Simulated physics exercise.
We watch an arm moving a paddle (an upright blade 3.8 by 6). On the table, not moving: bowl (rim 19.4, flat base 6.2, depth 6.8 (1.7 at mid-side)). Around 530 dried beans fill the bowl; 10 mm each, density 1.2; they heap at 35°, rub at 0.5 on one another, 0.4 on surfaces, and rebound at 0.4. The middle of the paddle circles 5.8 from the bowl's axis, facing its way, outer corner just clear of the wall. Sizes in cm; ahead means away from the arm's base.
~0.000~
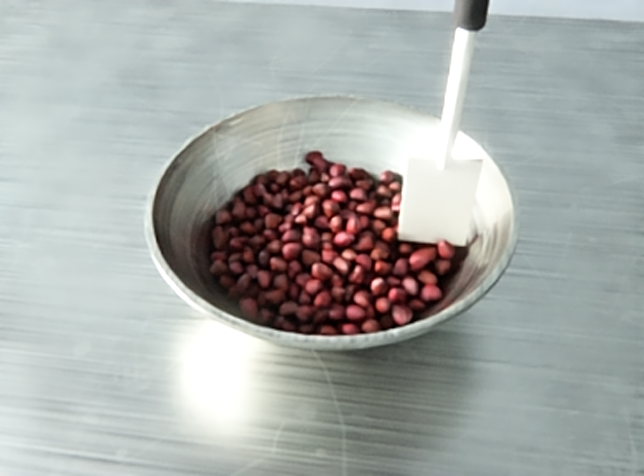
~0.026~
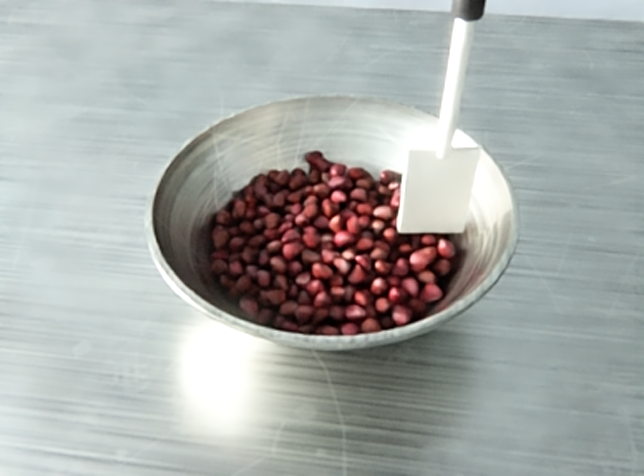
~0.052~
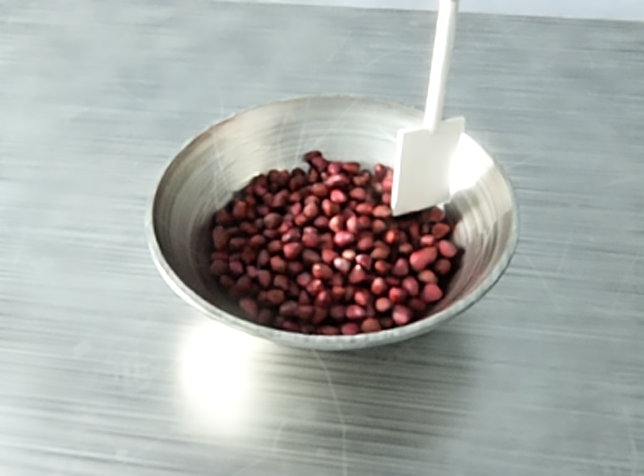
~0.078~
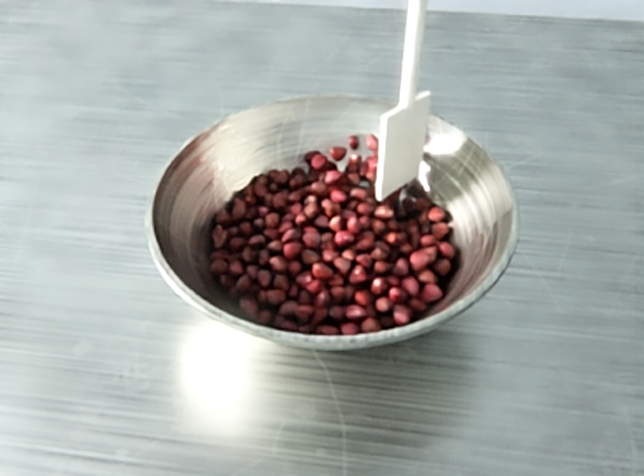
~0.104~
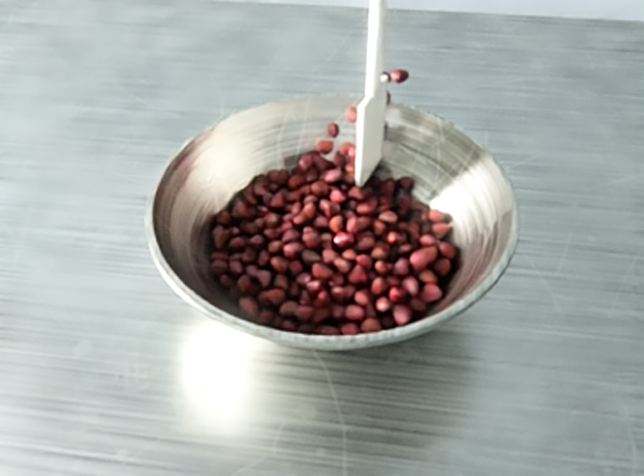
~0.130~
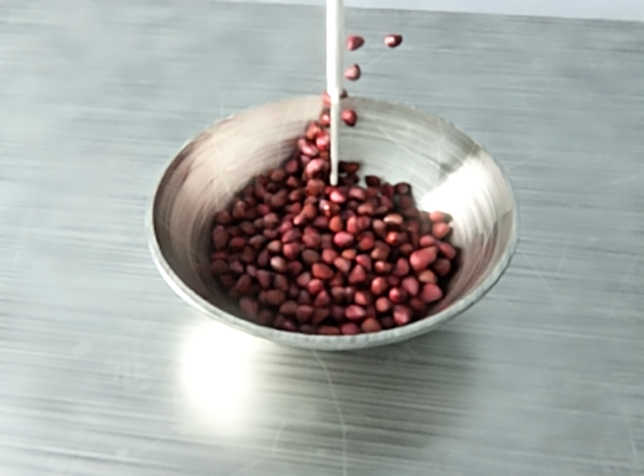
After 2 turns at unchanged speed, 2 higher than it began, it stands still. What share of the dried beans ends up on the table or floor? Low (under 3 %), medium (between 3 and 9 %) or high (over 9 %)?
On the table or floor the share is medium, between 3 and 9 %.
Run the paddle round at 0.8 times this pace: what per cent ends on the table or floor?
Some 0 per cent.
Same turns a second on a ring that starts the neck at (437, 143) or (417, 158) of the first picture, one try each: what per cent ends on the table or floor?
Some 10 and 15 per cent.
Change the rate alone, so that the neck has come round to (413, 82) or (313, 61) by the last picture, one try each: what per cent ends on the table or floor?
Some 0 and 5 per cent.
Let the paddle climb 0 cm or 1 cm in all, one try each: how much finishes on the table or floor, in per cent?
About 20 and 5 per cent.
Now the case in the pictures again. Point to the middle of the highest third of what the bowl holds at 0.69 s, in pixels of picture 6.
Around (335, 250).
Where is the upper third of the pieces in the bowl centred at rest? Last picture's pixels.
Around (335, 250).
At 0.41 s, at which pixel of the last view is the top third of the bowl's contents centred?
At about (336, 256).
By 0.41 s, 338° round, highest piece 14 above the table; 506 in the bowl, 12 on the table or floor, 8 in flight or on the tool.
By 0.69 s, 221° round, highest piece 5 above the table; 499 in the bowl, 27 on the table or floor.
By 1.03 s, 0° round, highest piece 5 above the table; 499 in the bowl, 27 on the table or floor.
By 1.73 s, 0° round, highest piece 5 above the table; 499 in the bowl, 27 on the table or floor.
Final count, 499 in the bowl, 27 on the table or floor. That is 5 % on the table or floor.
